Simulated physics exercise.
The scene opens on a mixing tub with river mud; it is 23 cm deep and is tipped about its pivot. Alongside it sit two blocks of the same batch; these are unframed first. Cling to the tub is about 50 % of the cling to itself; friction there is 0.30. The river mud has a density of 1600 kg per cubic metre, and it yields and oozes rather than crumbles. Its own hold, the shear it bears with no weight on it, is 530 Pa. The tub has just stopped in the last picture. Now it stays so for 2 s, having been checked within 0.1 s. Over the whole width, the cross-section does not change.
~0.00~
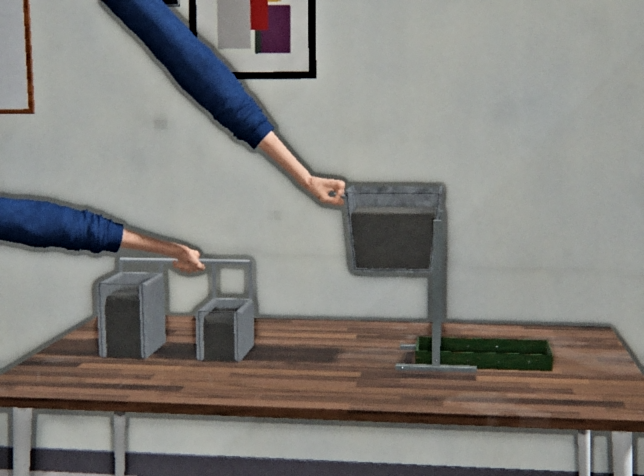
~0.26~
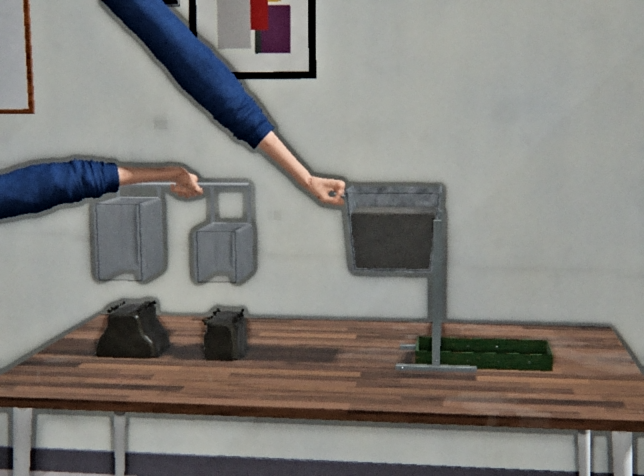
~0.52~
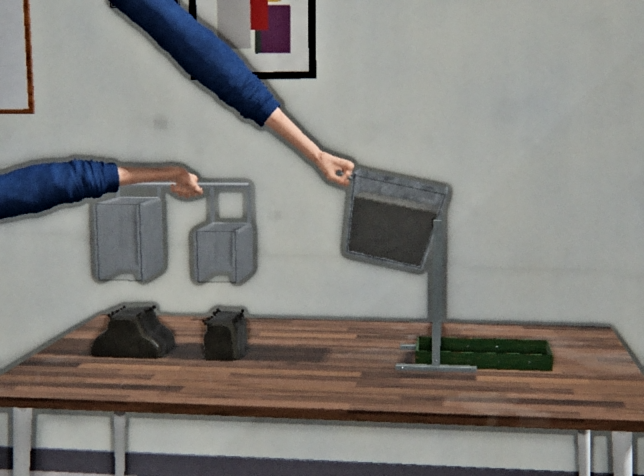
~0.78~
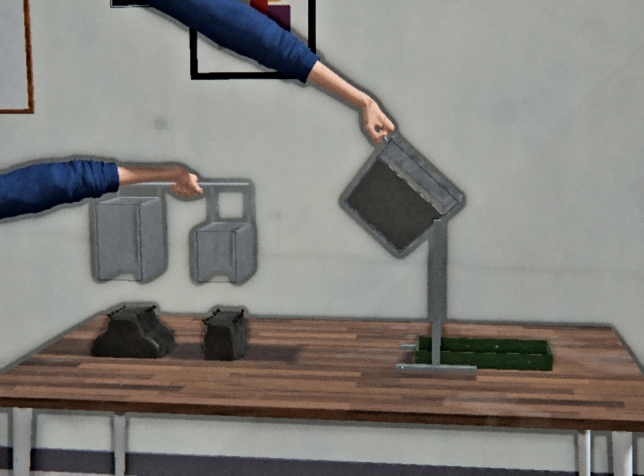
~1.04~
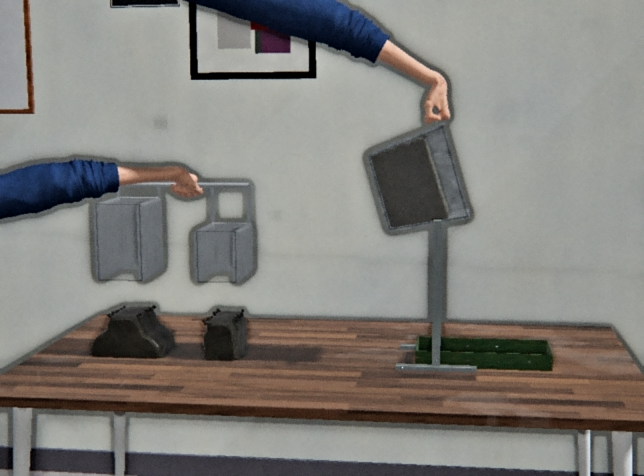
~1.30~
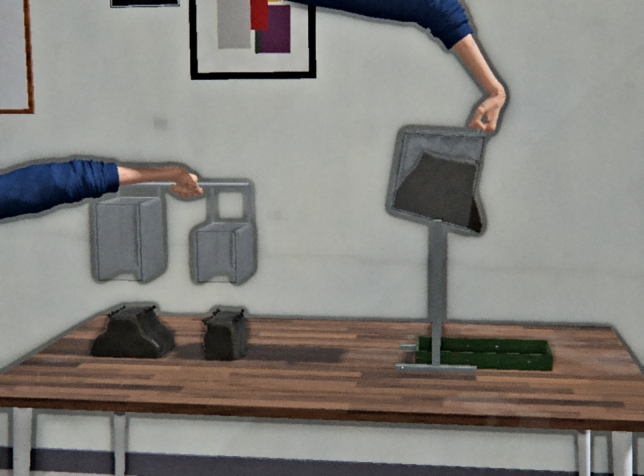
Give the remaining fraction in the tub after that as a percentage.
Close to 0 per cent.
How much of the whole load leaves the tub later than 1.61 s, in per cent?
Close to 30 % of the whole load.
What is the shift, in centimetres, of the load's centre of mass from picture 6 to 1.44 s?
I'd estimate roughly 10 centimetres.
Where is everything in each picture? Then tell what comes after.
Handle-side rim at (348, 192), tilt 0 degrees; top of the river mud at (431, 213); blocks stand 20 cm, 13 cm (left to right), in the first picture.
Handle-side rim at (348, 192), tilt 0 degrees; top of the river mud at (431, 213); blocks stand 15 cm, 12 cm (left to right), in the second picture.
Handle-side rim at (356, 175), tilt 12 degrees; top of the river mud at (360, 197); blocks stand 13 cm, 12 cm (left to right), in the third picture.
Handle-side rim at (393, 139), tilt 43 degrees; top of the river mud at (383, 160); blocks stand 13 cm, 12 cm (left to right), in the fourth picture.
Handle-side rim at (444, 128), tilt 74 degrees; top of the river mud at (419, 140); blocks stand 13 cm, 12 cm (left to right), in the fifth picture.
Handle-side rim at (485, 139), tilt 99 degrees; top of the river mud at (424, 154); blocks stand 13 cm, 12 cm (left to right), in the sixth picture.
After 1.44 s, the tub is at 99 degrees and holds 57 %.
After 1.61 s, the tub is at 99 degrees and holds 30 %.
After 1.78 s, the tub is at 99 degrees and holds 17 %.
After 1.95 s, the tub is at 99 degrees and holds 0 %.
After 3.30 s, at the end, the tub is at 99 degrees and holds 0 %.
